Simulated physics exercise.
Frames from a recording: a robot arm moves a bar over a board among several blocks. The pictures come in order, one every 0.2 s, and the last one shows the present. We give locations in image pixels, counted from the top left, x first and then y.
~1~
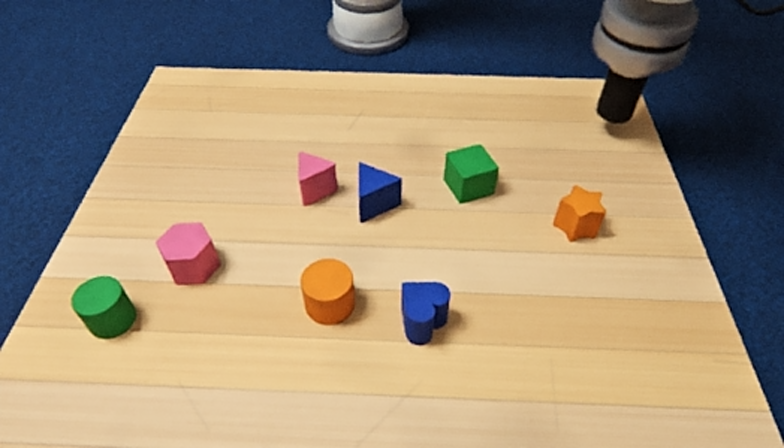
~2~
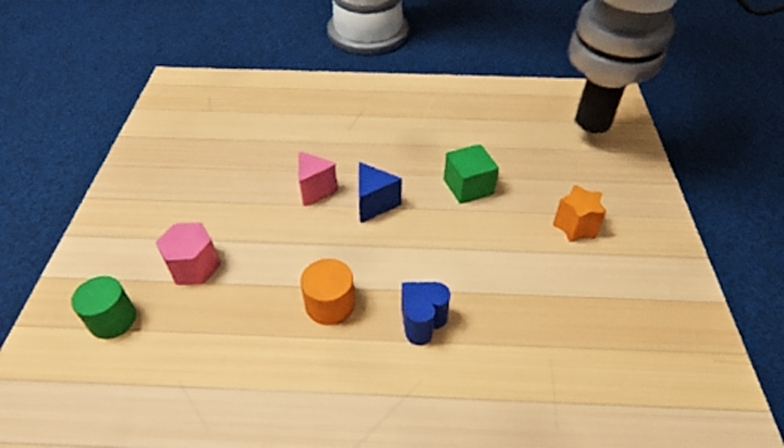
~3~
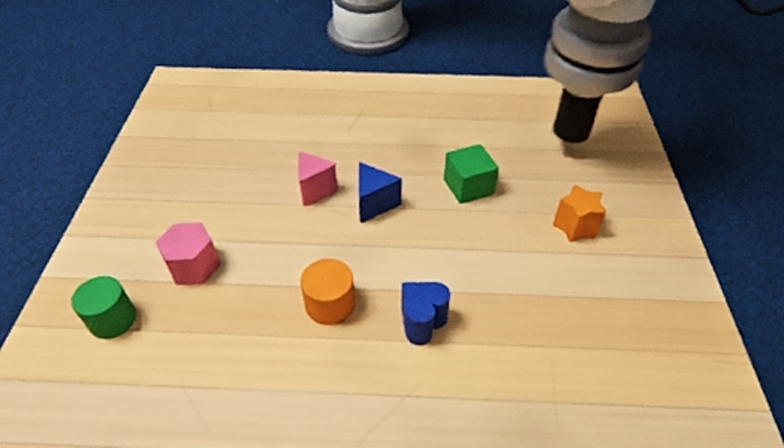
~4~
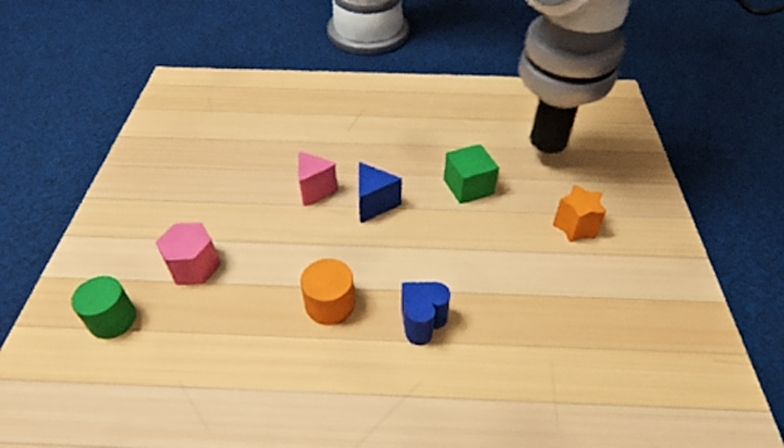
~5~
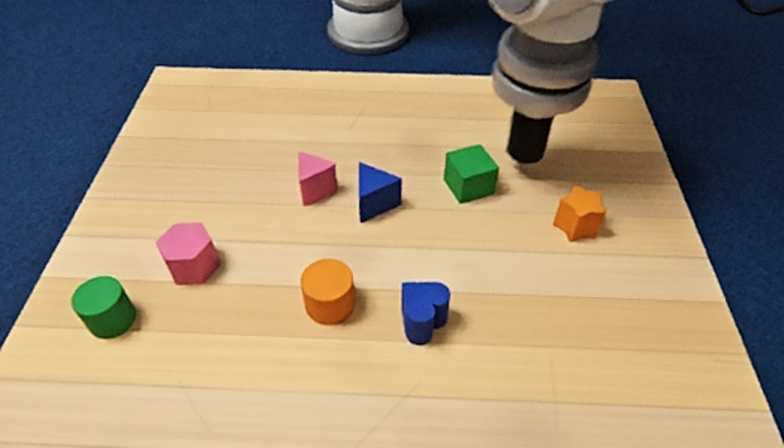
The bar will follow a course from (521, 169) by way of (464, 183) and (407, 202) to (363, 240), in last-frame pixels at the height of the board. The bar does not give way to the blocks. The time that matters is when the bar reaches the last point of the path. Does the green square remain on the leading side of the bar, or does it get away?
I think it holds its spot in front.
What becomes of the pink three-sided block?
Left in place.
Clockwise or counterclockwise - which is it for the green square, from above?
The answer is counter-clockwise.
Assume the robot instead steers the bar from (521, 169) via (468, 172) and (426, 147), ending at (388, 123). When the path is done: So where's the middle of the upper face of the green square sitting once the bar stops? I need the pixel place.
I expect it at (443, 164).
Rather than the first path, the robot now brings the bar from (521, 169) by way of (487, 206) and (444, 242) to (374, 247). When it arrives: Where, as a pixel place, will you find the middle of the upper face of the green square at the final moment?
Close to (451, 168).
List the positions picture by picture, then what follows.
The first frame shows bar tip at (614, 113); block tops, pink three-sided block at (312, 165); orange disc at (327, 279); blue three-sided block at (373, 178); green square at (472, 160).
The second frame shows bar at (593, 122); blocks unchanged.
The third frame shows bar at (571, 132); blocks unchanged.
The fourth frame shows bar at (548, 142); blocks unchanged.
The fifth frame shows bar at (525, 152); pink three-sided block at (312, 165); orange disc at (327, 279); blue three-sided block at (373, 178); green square at (472, 160).
What follows on the original path. One third of the way, bar at (466, 165); green square at (434, 173), turned 15° anticlockwise.
Two thirds of the way, bar at (408, 184); blue three-sided block at (343, 190), turned 90° clockwise; green square at (379, 199), turned 40° anticlockwise.
At the end, bar at (362, 222); pink three-sided block in place; orange disc at (323, 286); blue three-sided block at (338, 191), turned 100° clockwise; green square at (333, 241), turned 30° anticlockwise.
